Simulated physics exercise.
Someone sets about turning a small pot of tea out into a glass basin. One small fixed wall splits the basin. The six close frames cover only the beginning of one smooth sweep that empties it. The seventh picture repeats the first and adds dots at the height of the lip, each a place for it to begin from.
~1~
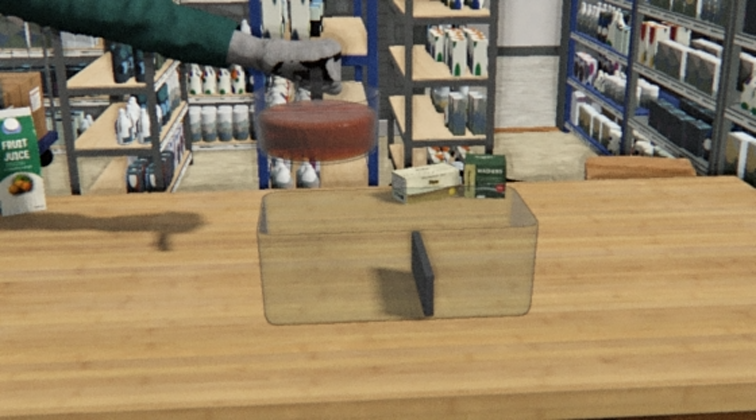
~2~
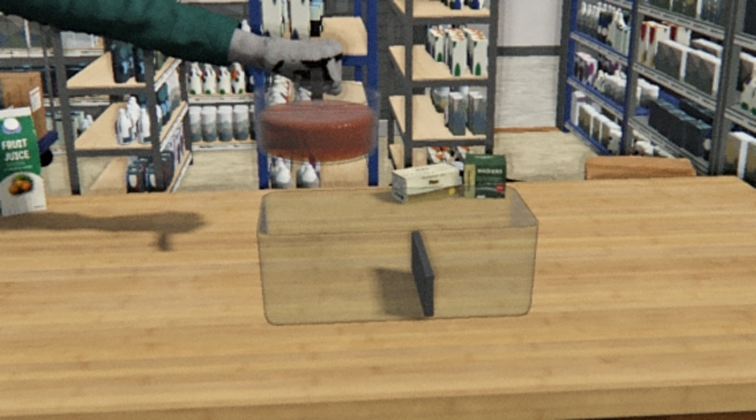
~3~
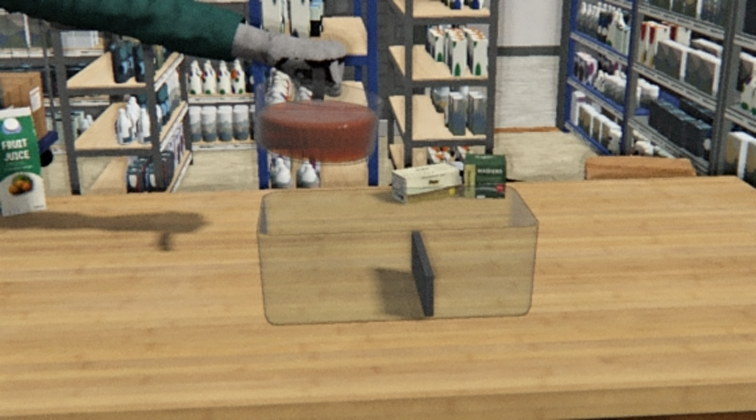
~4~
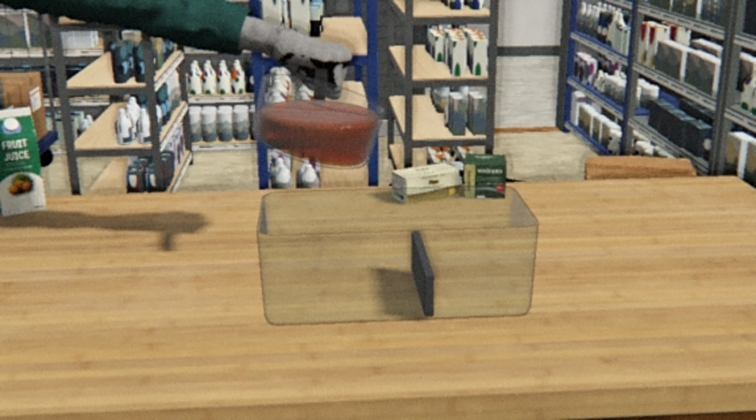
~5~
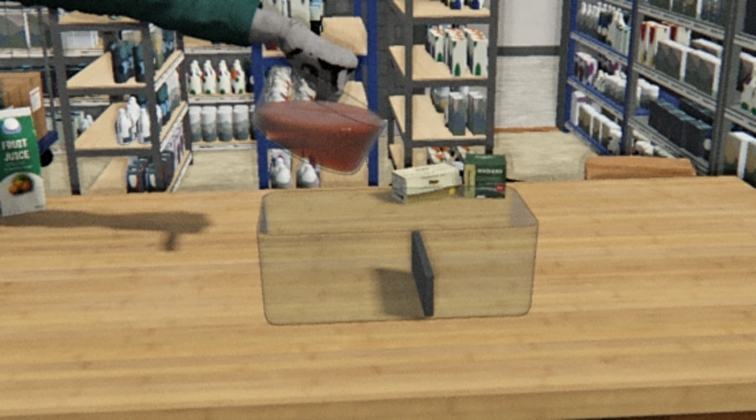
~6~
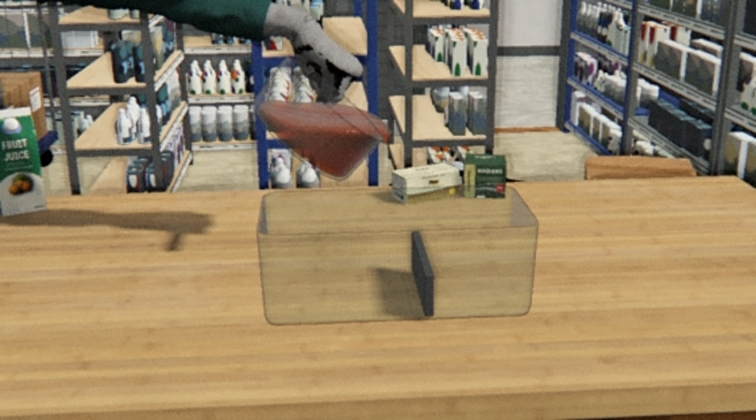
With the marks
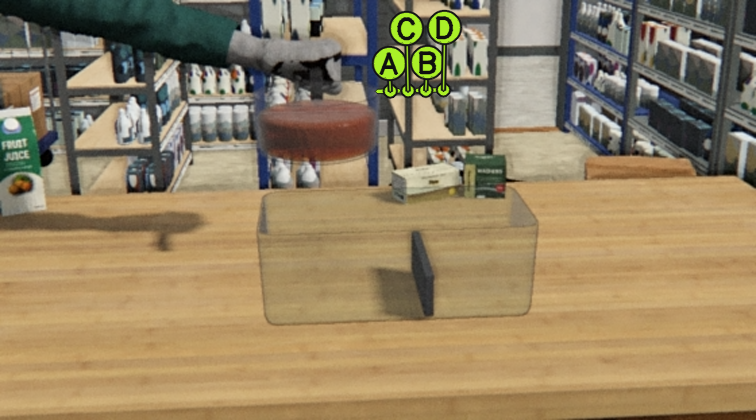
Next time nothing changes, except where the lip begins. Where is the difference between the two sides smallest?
A is best.
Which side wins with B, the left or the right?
More ends on the right.
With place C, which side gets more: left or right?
The right one.
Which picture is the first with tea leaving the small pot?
Picture 6.
On the marked copy, A at (390, 91); B at (425, 90); C at (408, 90); D at (443, 89).
With A, about 53 % ends left of the wall and 46 % right of it.
With B, about 11 % ends left of the wall and 88 % right of it.
With C, about 32 % ends left of the wall and 66 % right of it.
With D, about 8 % ends left of the wall and 88 % right of it; 4 % is lost outside.
